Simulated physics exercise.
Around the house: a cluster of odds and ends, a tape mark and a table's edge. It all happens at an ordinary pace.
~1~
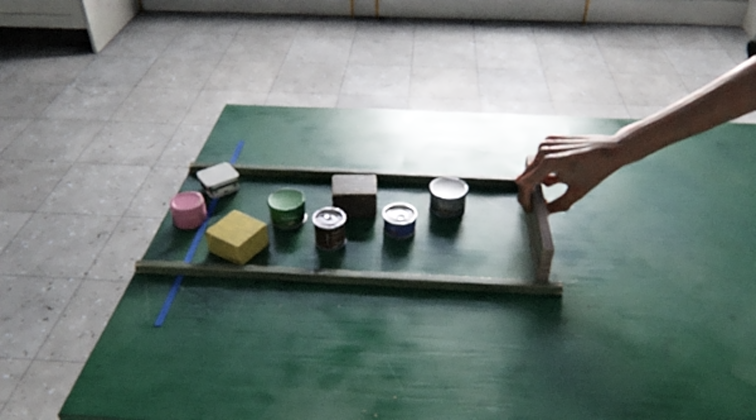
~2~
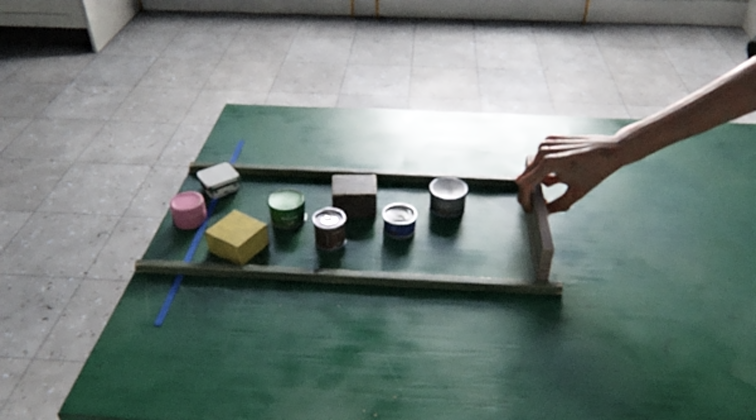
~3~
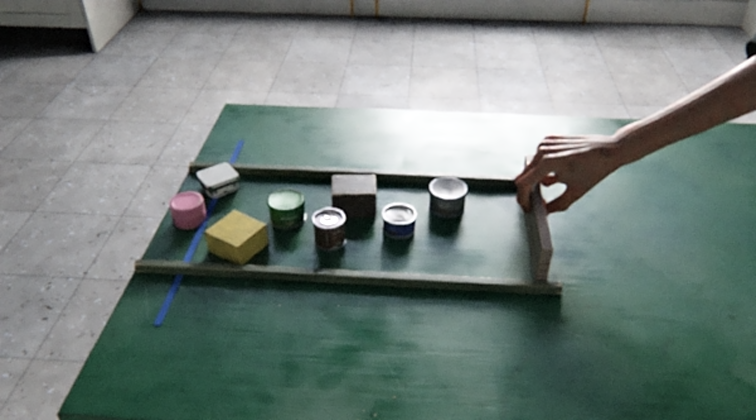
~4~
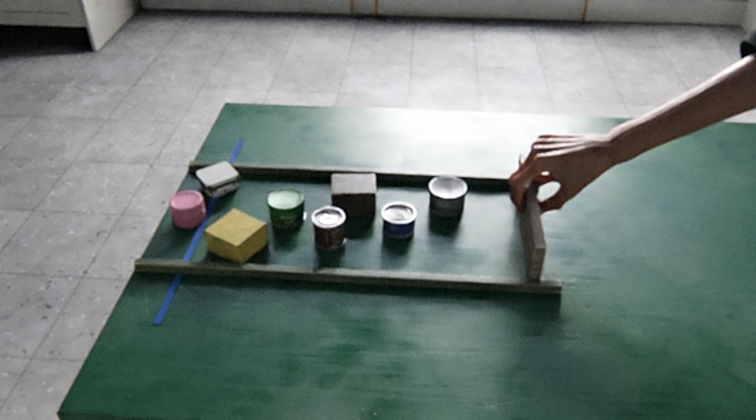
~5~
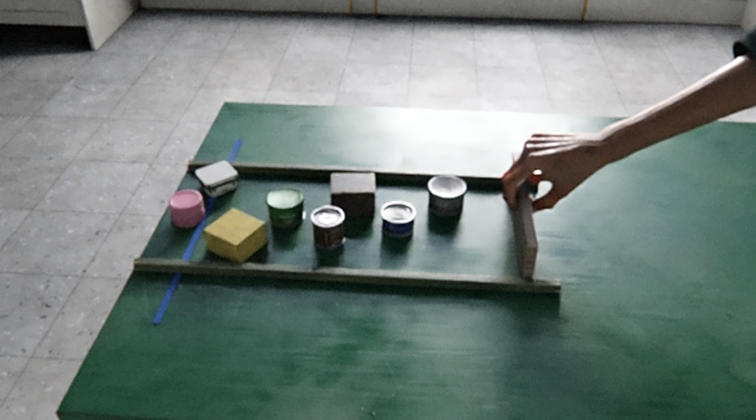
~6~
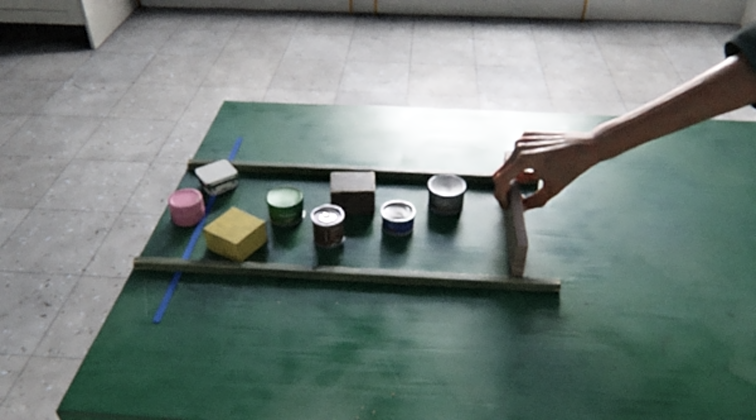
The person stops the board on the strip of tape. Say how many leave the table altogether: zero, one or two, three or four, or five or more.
As it turns out, the number that fall off is three or four.
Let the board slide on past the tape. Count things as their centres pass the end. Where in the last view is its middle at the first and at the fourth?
First at (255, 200), next at (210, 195).
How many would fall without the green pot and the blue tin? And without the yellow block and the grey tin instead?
The counts: 2 and 3.
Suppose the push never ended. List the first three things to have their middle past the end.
Earliest first: The pink lid, then the white case, then the green pot.
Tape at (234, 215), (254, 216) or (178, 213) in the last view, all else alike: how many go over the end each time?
In that order 1, 0 and 6.
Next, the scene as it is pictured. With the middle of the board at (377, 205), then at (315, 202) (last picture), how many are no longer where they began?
By then 4, and 6.
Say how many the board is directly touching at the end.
It touches 3.
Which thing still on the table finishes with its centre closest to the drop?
Foremost is the yellow block.
A little later, none off yet; pink lid at rest near (186, 207); white case at rest near (218, 179); yellow block at rest near (236, 235).
Next, none off yet; pink lid at rest near (186, 207); white case at rest near (218, 179); yellow block moving near (229, 239).
Later still, none off yet; pink lid shifted about its own width near (158, 202); white case shifted a little near (201, 176); yellow block shifted about its own width near (192, 237).
When it is over, the number that fall off is three or four; down, black block, green pot, white case and pink lid.
